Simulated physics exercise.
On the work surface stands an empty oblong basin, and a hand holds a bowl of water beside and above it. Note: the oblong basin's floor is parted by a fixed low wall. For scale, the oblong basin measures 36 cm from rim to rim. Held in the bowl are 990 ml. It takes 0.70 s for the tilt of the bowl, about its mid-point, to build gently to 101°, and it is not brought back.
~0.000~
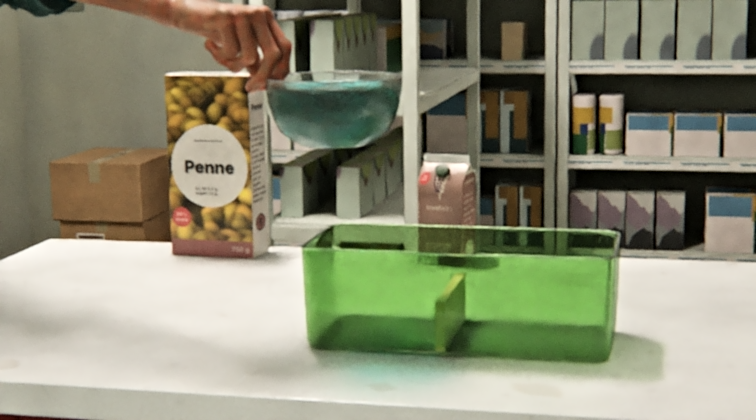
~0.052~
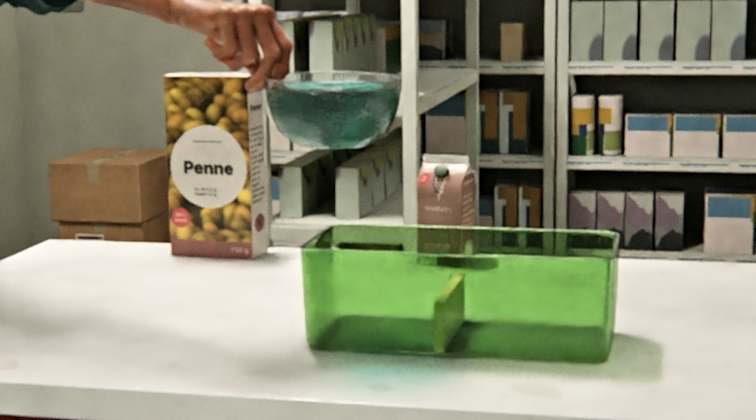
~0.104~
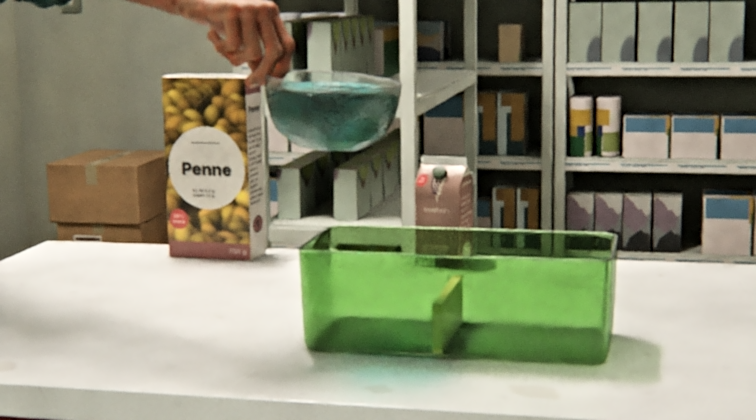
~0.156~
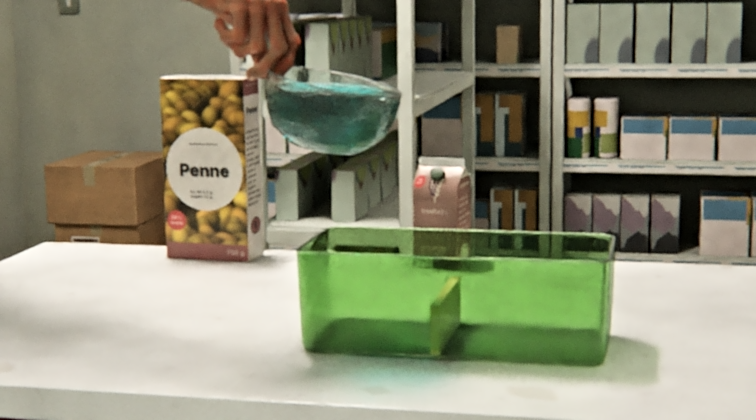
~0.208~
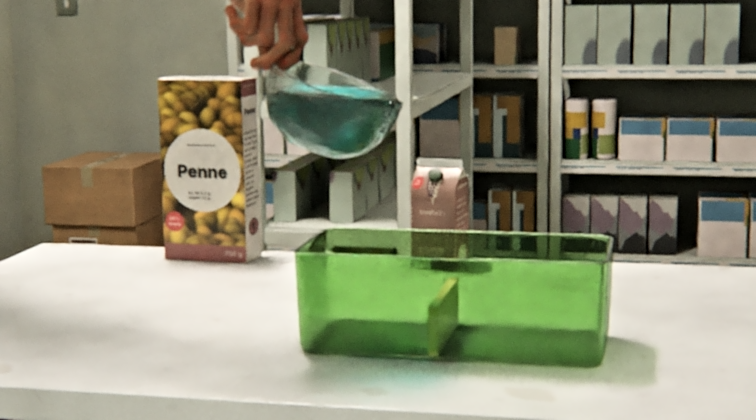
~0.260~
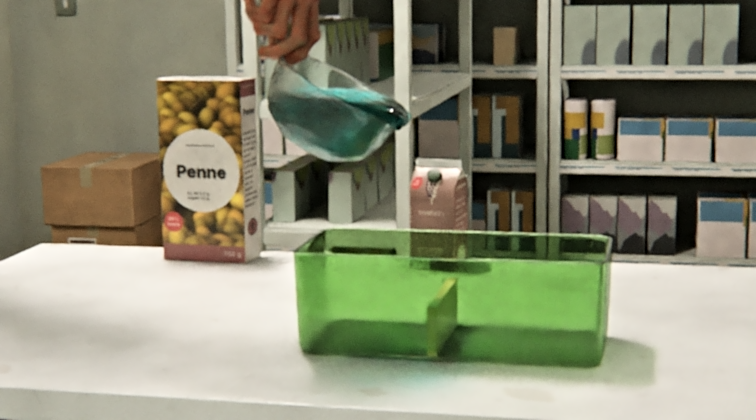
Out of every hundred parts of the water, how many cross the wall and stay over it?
About 52 in every hundred.
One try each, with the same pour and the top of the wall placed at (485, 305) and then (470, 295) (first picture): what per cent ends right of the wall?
20 % and 30 %.
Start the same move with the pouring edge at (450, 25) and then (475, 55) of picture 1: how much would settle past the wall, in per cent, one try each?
90 then 90 %.
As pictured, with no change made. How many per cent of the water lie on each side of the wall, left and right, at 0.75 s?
Near 40 on the left, 52 on the right.
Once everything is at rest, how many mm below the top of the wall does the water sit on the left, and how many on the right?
Left 40 mm, right 42 mm.
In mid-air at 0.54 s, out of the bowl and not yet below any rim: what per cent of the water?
At that moment, about 42 percent.
After 0.54 s the tilt is 89° and 22 per cent is still to pour, 5 is left of the wall and 30 right of it.
After 0.75 s the tilt is 101° and 2 per cent is still to pour, 39 is left of the wall and 52 right of it.
After 0.96 s the tilt is 101° and 0 per cent is still to pour, 46 is left of the wall and 52 right of it.
After 1.20 s the tilt is 101° and 0 per cent is still to pour, 46 is left of the wall and 52 right of it.
In the end 46 per cent lies left of the wall, 52 right of it and 1 outside.
